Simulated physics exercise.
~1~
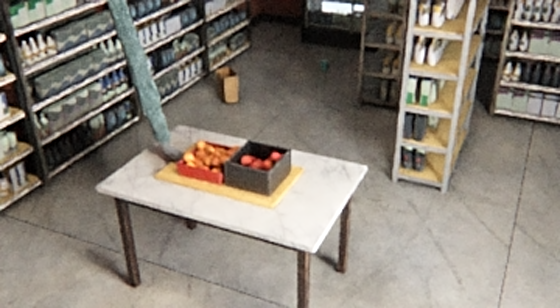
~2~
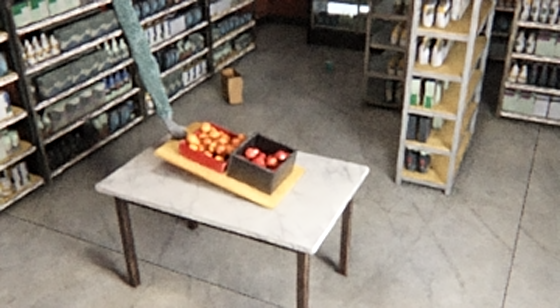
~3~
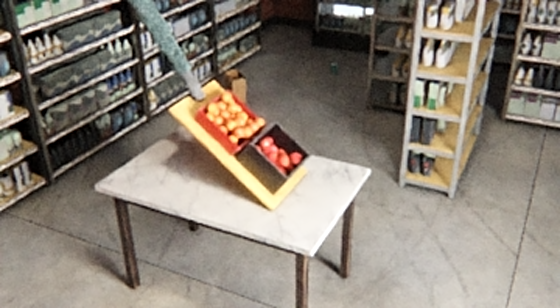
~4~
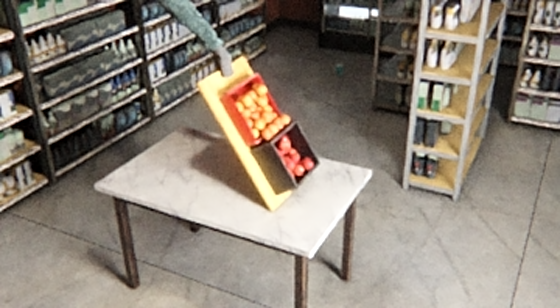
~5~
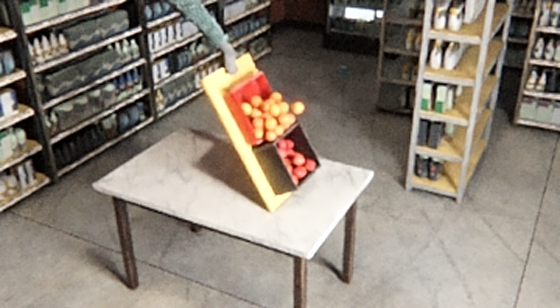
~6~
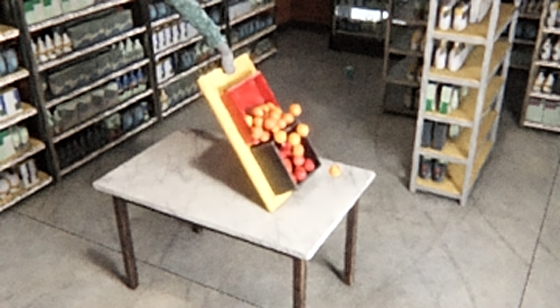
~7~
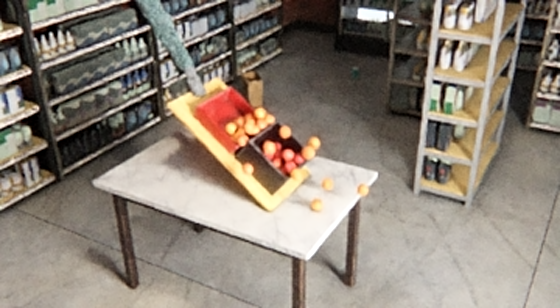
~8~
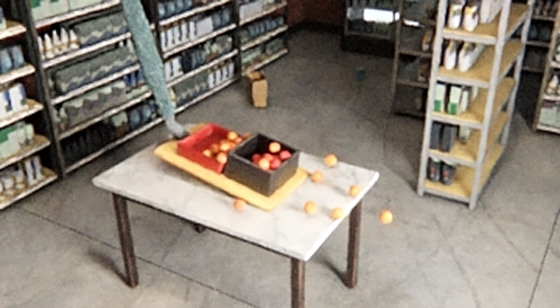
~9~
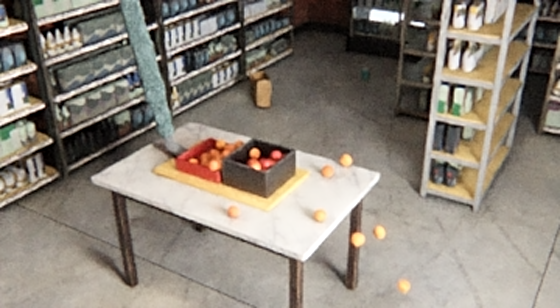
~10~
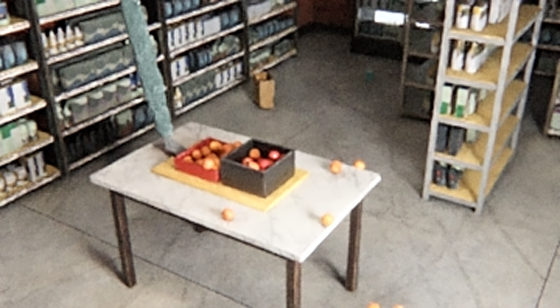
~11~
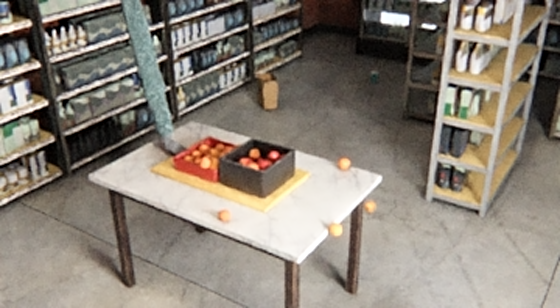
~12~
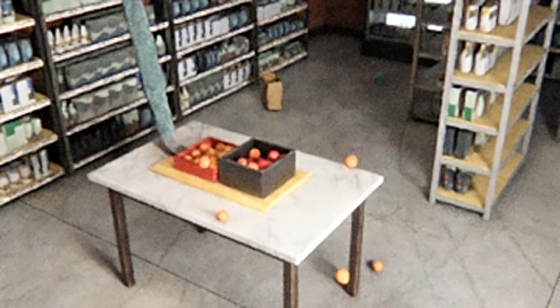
Oranges spilling from a red crate as a hand tips and lowers its board, some dropping off the table, black crate staying full.
